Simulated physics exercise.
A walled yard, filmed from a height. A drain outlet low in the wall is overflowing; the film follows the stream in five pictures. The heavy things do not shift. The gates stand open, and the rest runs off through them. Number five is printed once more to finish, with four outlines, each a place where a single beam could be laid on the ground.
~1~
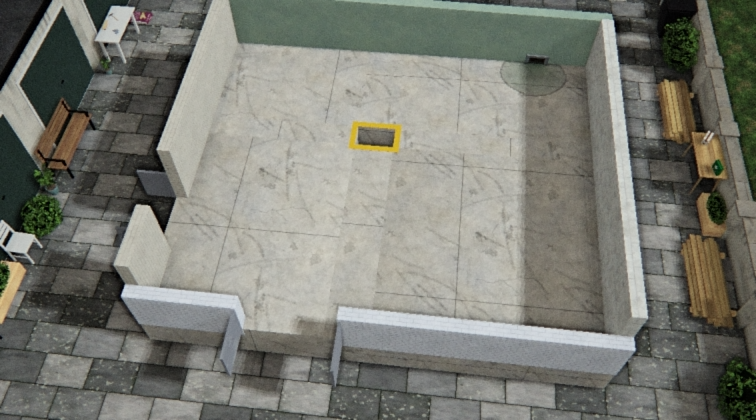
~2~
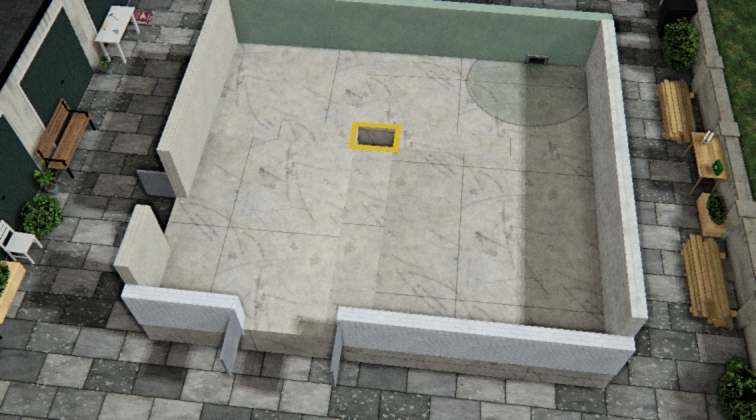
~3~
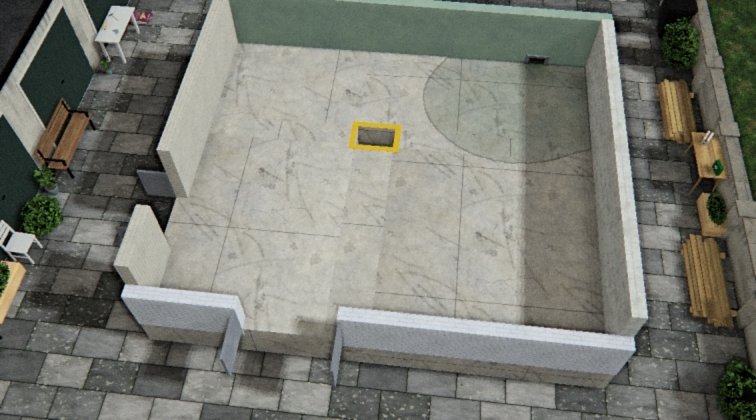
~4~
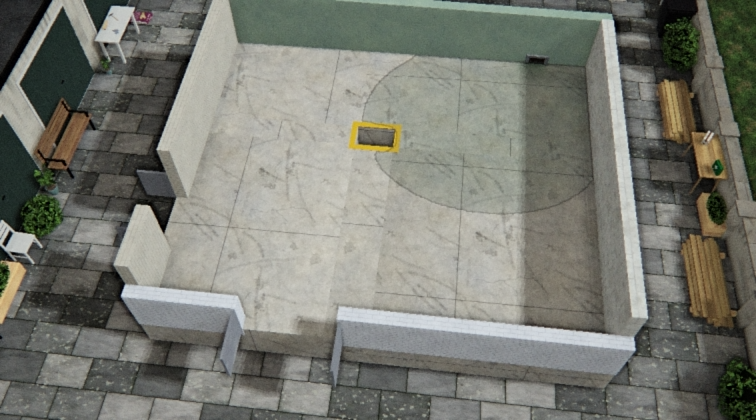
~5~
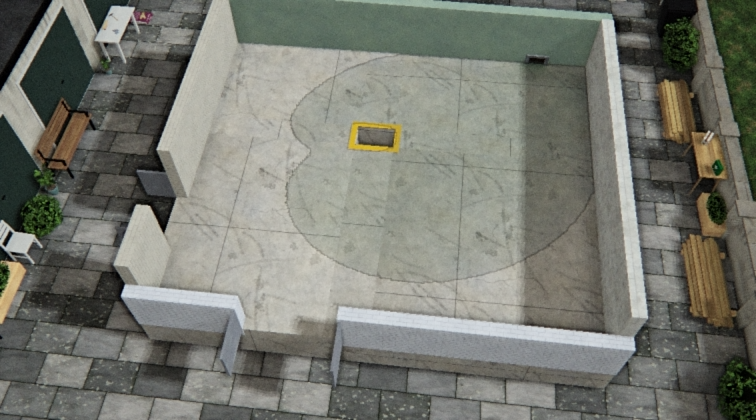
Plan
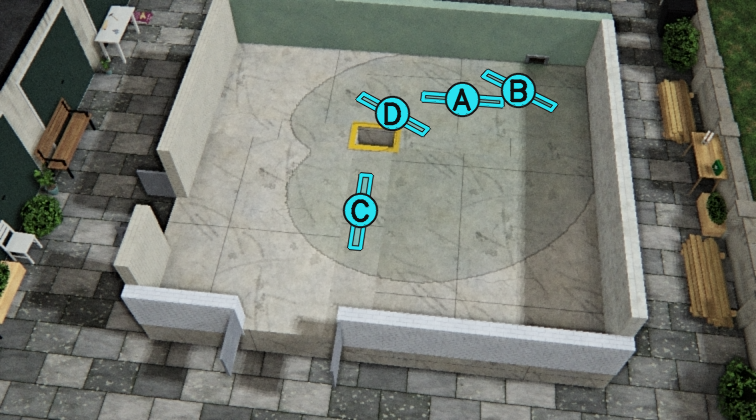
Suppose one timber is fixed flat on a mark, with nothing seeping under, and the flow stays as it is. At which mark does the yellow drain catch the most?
The answer is position C.
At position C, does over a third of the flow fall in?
No, it does not.
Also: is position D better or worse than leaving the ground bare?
It is worse.
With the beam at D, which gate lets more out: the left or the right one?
The left gate.
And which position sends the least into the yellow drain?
It is D.
On the marked copy, A from (423, 96) to (501, 102); B from (485, 73) to (553, 107); C from (355, 247) to (366, 175); D from (360, 96) to (425, 131).
If A is chosen, about 9 % of the stream goes into the yellow drain, about 90 % out by the gates.
If B is chosen, about 11 % of the stream goes into the yellow drain, about 87 % out by the gates.
If C is chosen, about 19 % of the stream goes into the yellow drain, about 78 % out by the gates.
If D is chosen, about 5 % of the stream goes into the yellow drain, about 93 % out by the gates.
